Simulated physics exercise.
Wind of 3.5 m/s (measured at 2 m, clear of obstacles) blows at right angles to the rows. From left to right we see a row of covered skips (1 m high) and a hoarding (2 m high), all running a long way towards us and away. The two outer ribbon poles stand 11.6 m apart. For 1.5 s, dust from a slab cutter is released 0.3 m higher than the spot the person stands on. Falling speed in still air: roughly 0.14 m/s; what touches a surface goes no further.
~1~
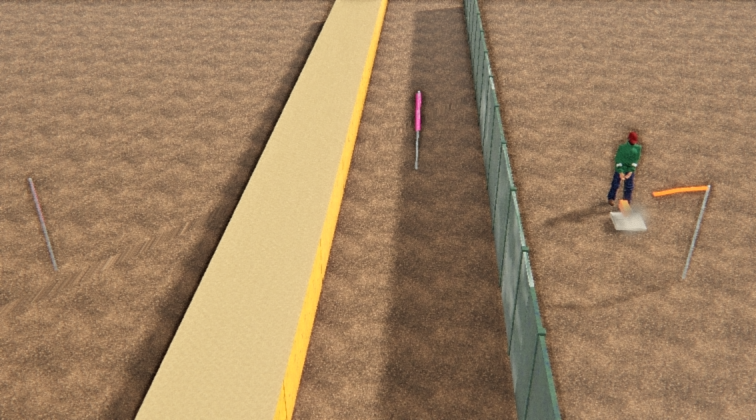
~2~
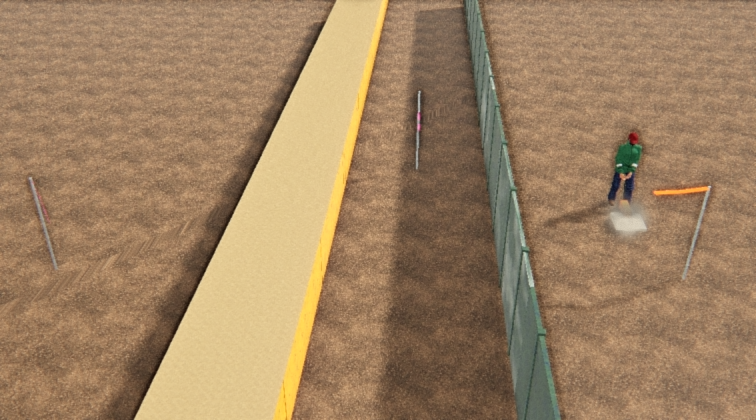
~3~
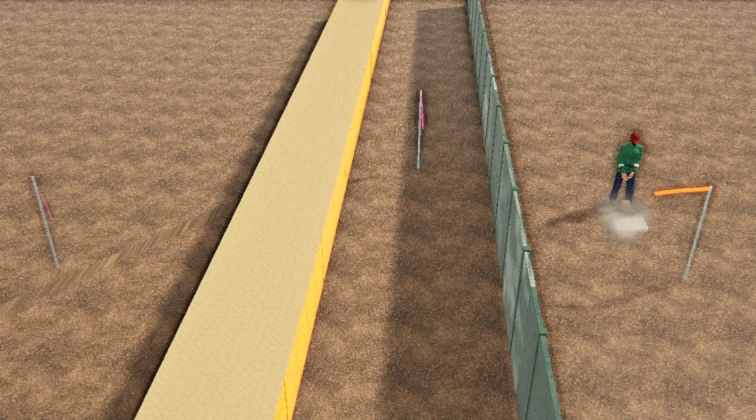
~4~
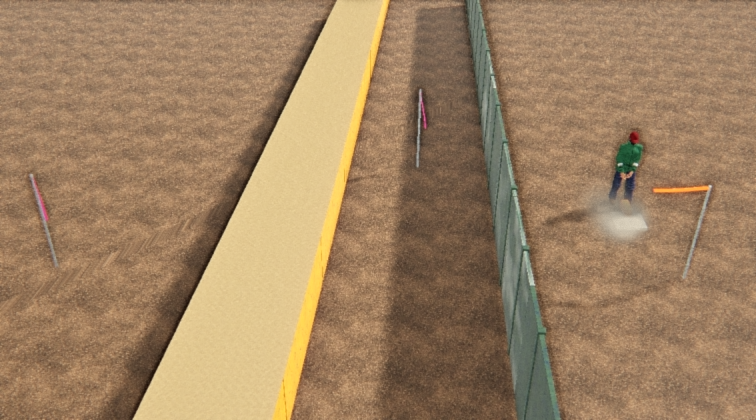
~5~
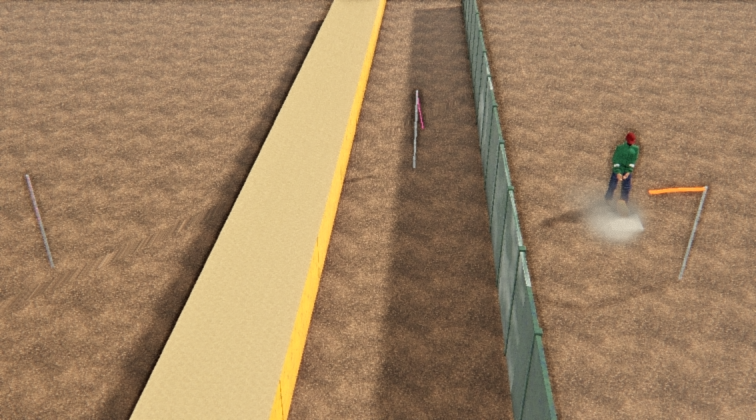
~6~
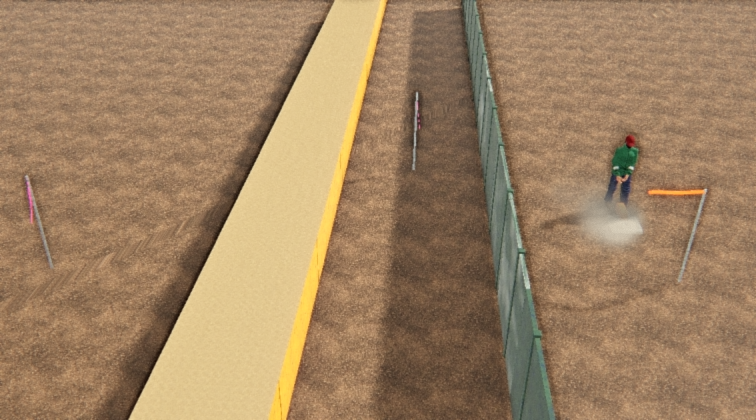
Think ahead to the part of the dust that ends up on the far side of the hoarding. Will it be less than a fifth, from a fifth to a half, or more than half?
The share that finishes beyond it is from a fifth to a half.
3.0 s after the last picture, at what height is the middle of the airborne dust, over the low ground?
Roughly 1.2 m up.
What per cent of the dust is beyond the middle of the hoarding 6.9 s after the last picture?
Some 35 per cent.
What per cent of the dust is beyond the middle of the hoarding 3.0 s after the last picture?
About 20 %.
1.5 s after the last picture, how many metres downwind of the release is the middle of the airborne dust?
About 1.0 m.
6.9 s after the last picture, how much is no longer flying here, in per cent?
Some 65 per cent.
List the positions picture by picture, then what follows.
The first picture shows the dust in the air spans x = 625 to 640 around y = 220 and it comes from (631, 216).
The second picture shows the right ribbon ends at (655, 193), leaning 85 degrees to the left and the dust in the air spans x = 615 to 640 around y = 220.
The third picture shows the inner ribbon ends at (423, 129), hanging almost straight, the dust in the air spans x = 610 to 640 around y = 220 and the top of the hoarding crosses (505, 136).
The fourth picture shows the left ribbon ends at (46, 220), hanging almost straight and the dust in the air spans x = 600 to 635 around y = 220.
The fifth picture shows the right ribbon ends at (650, 192), leaning 80 degrees to the left and the dust in the air spans x = 585 to 635 around y = 220.
The sixth picture shows the dust in the air spans x = 580 to 630 around y = 220 and the top of the row of covered skips crosses (291, 175).
Then, 1.5 s after the last picture, 4 % is beyond the hoarding; 30 % has touched down or left; the middle of what still flies is 0.5 m above the low ground, near (578, 210).
Then, 3.0 s after the last picture, 19 % is beyond the hoarding; 47 % has touched down or left; the middle of what still flies is 1.2 m above the low ground, near (519, 174).
Then, 6.9 s after the last picture, 34 % is beyond the hoarding; 63 % has touched down or left.
Then, 19.0 s after the last picture, 36 % is beyond the hoarding; 91 % has touched down or left.
Then, 44.0 s after the last picture, 36 % is beyond the hoarding; 100 % has touched down or left.
